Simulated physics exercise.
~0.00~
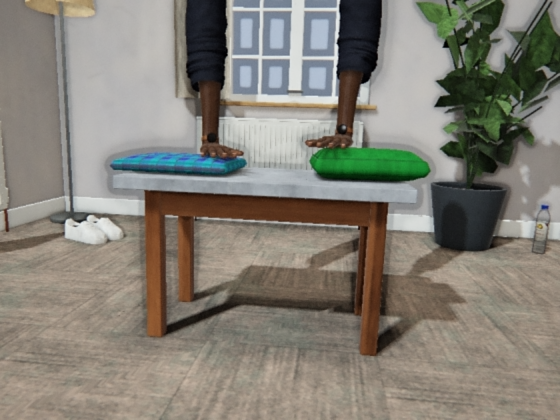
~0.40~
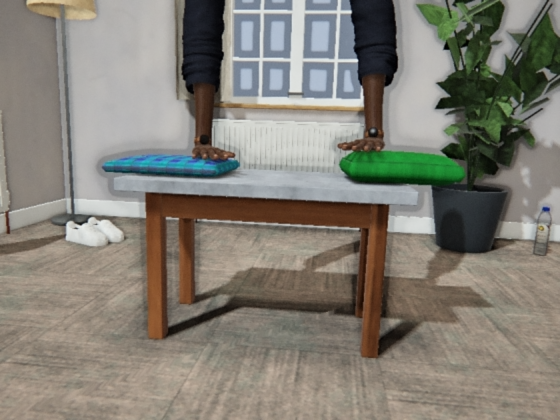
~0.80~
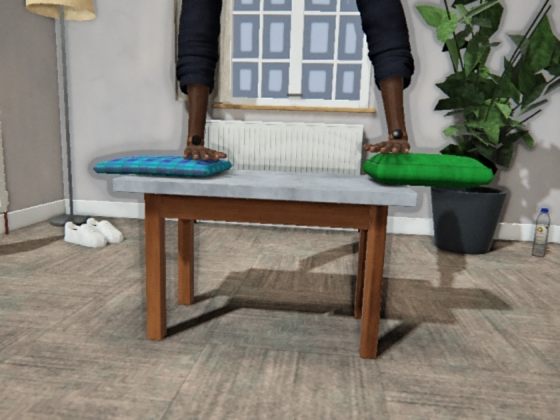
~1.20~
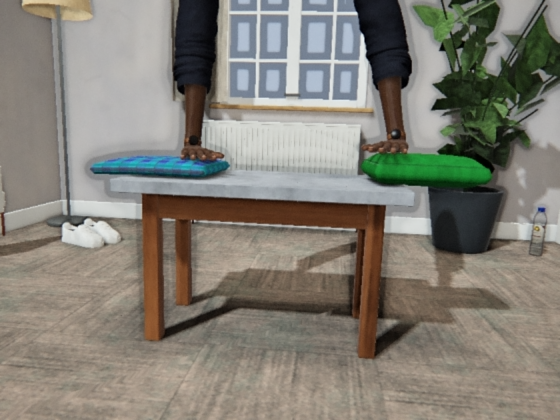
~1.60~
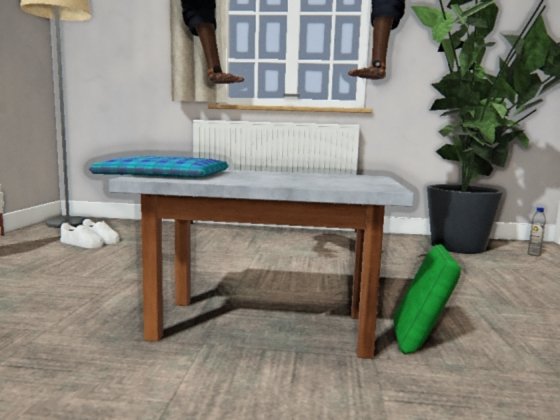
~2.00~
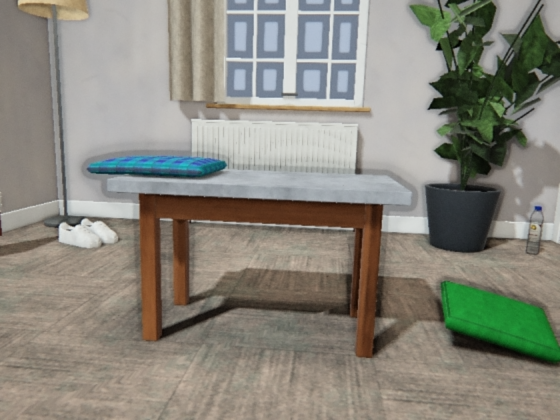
In a room with a potted plant and a radiator, two hands slide a turquoise seat pad left and a green soft bag right across a table, then let go. The bag tips off the edge and ends up on the floor, while the pad stays on top.
